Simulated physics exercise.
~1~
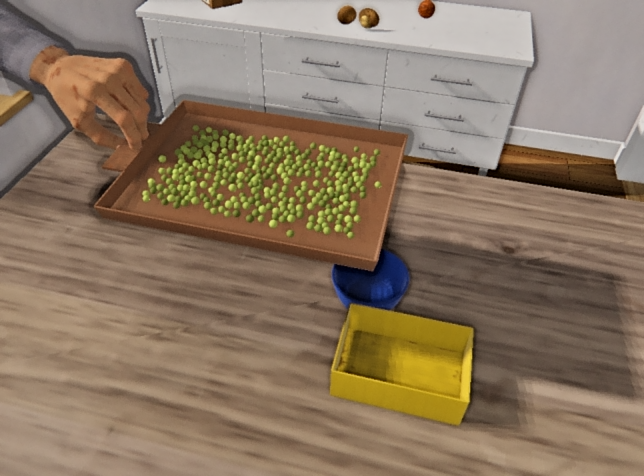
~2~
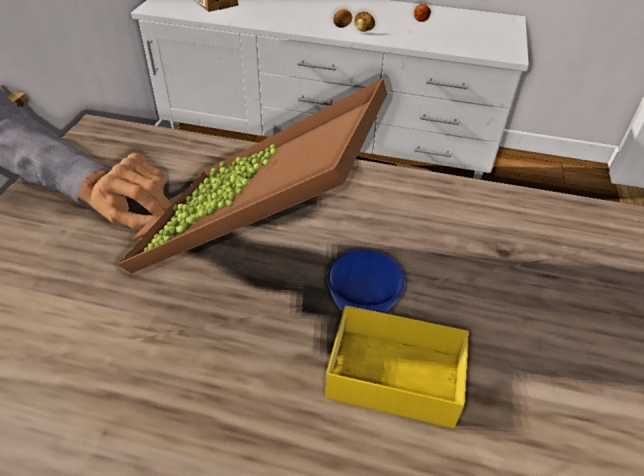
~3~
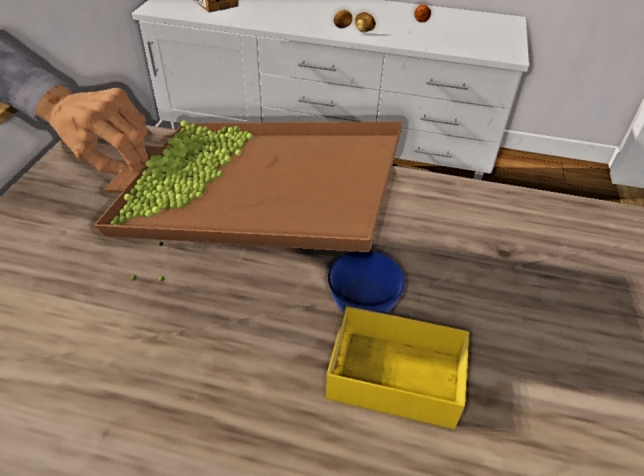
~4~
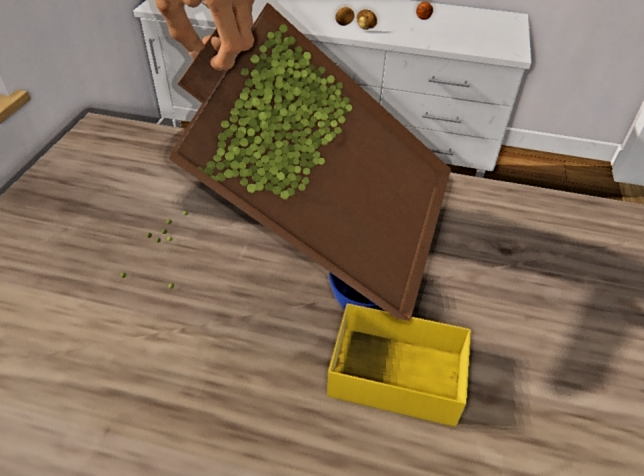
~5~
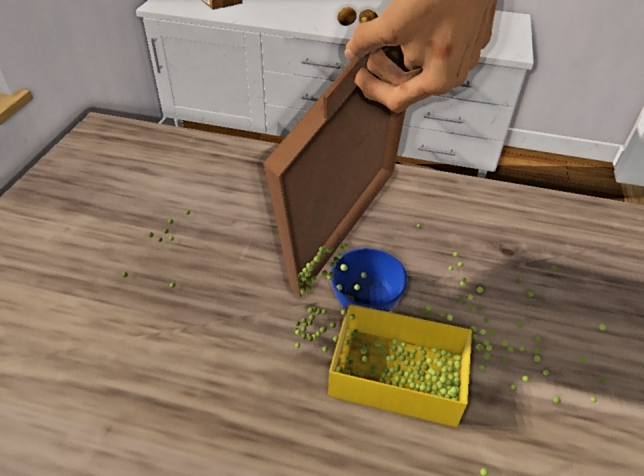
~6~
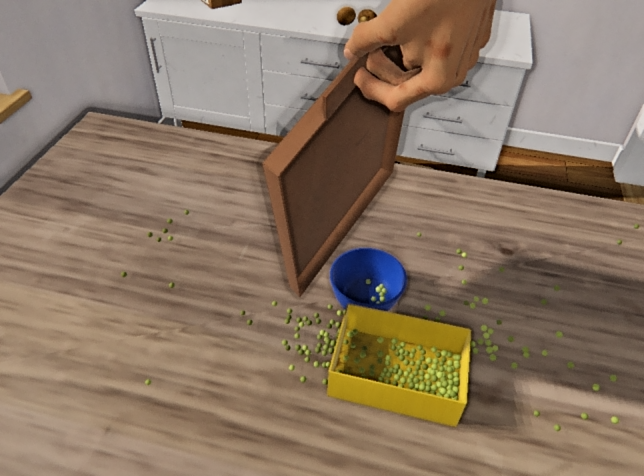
On a wooden tabletop, a hand tilting a brown tray of green peas, levelling it, then tipping them into a yellow tin, many scattering.
